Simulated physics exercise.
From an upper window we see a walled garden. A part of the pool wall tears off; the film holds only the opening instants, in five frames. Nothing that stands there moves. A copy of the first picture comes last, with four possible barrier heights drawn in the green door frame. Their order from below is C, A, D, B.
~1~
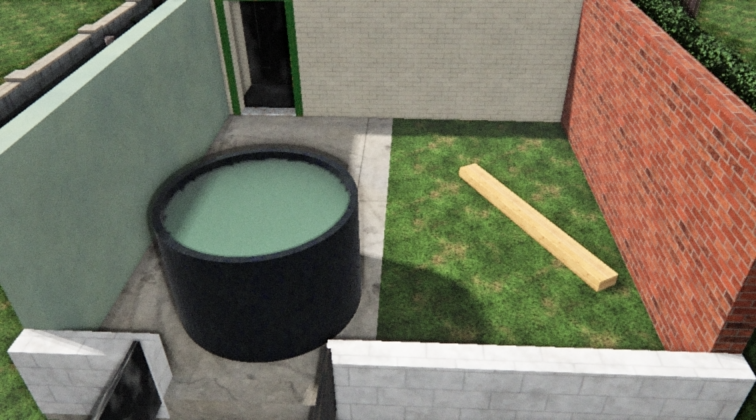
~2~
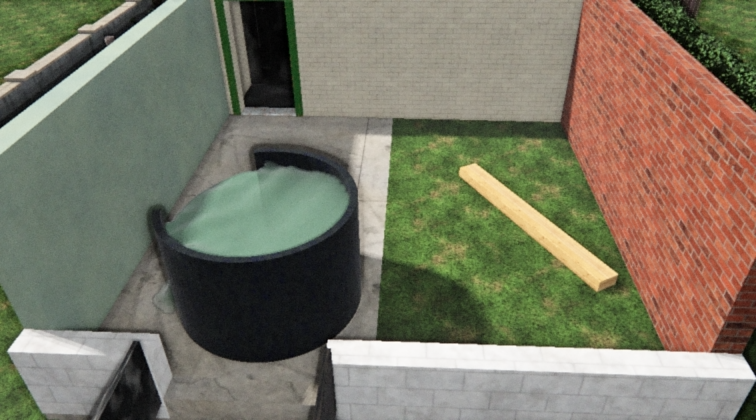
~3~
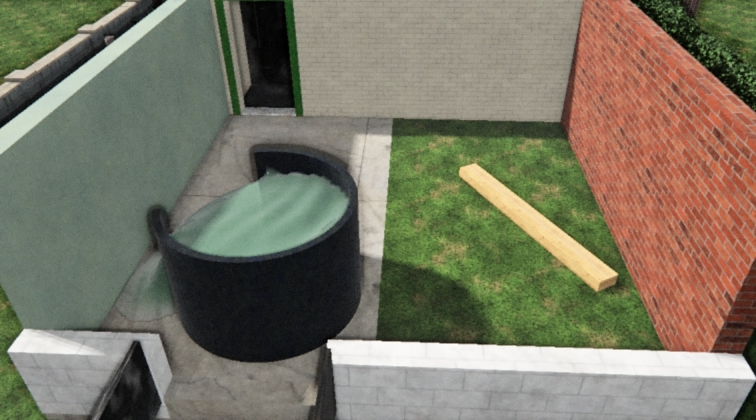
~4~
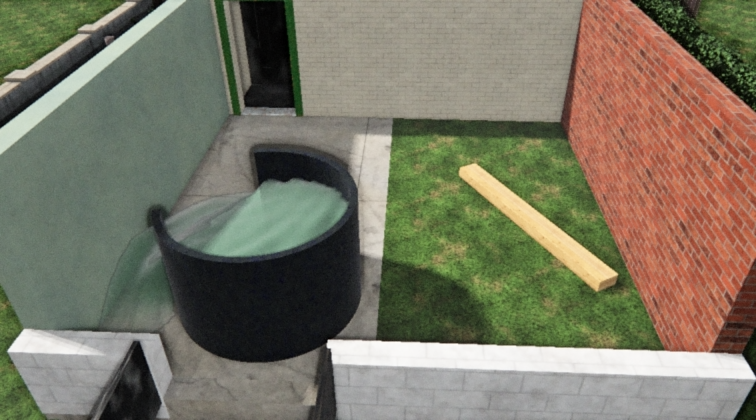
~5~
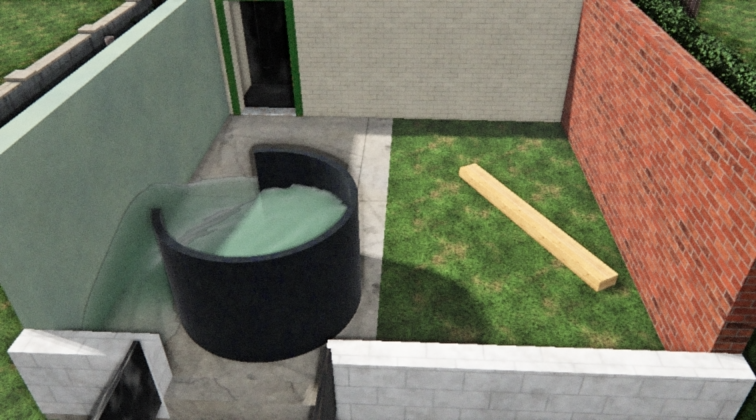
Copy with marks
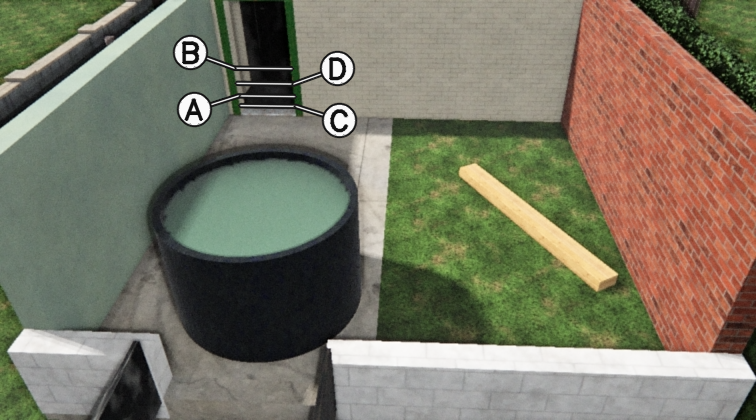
Greenish water resting in a round black pool surges out through a gap that opens in its far-left side, spreading in a translucent sheet toward the pale green wall while a wooden beam lies still on the grass.
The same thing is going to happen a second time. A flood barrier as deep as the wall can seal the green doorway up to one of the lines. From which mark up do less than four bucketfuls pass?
Use line D.
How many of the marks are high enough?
Two.
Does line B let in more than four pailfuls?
No, that is safe.
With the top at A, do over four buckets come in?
Yes, that goes wrong.
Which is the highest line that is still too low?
A.
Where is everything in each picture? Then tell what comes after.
In the first picture, water in the pool at rest, its middle at (258, 204); foot of the green doorway at (269, 115); open gate at (242, 332).
In the second picture, water covers 2 % of the ground, its front hidden from here.
In the third picture, 5 % of the ground under water, visible out to (121, 302).
In the fourth picture, 9 % of the ground under water, visible out to (111, 279).
In the fifth picture, 13 % of the ground under water, visible out to (164, 181).
In white, A at (266, 96); B at (263, 68); C at (268, 105); D at (265, 83); from the bottom up C, A, D, B.
For line A, about 12 bucketfuls get in.
For line B, nothing gets over.
For line C, dozens of bucketfuls pour in.
For line D, a splash gets over, under a bucket.
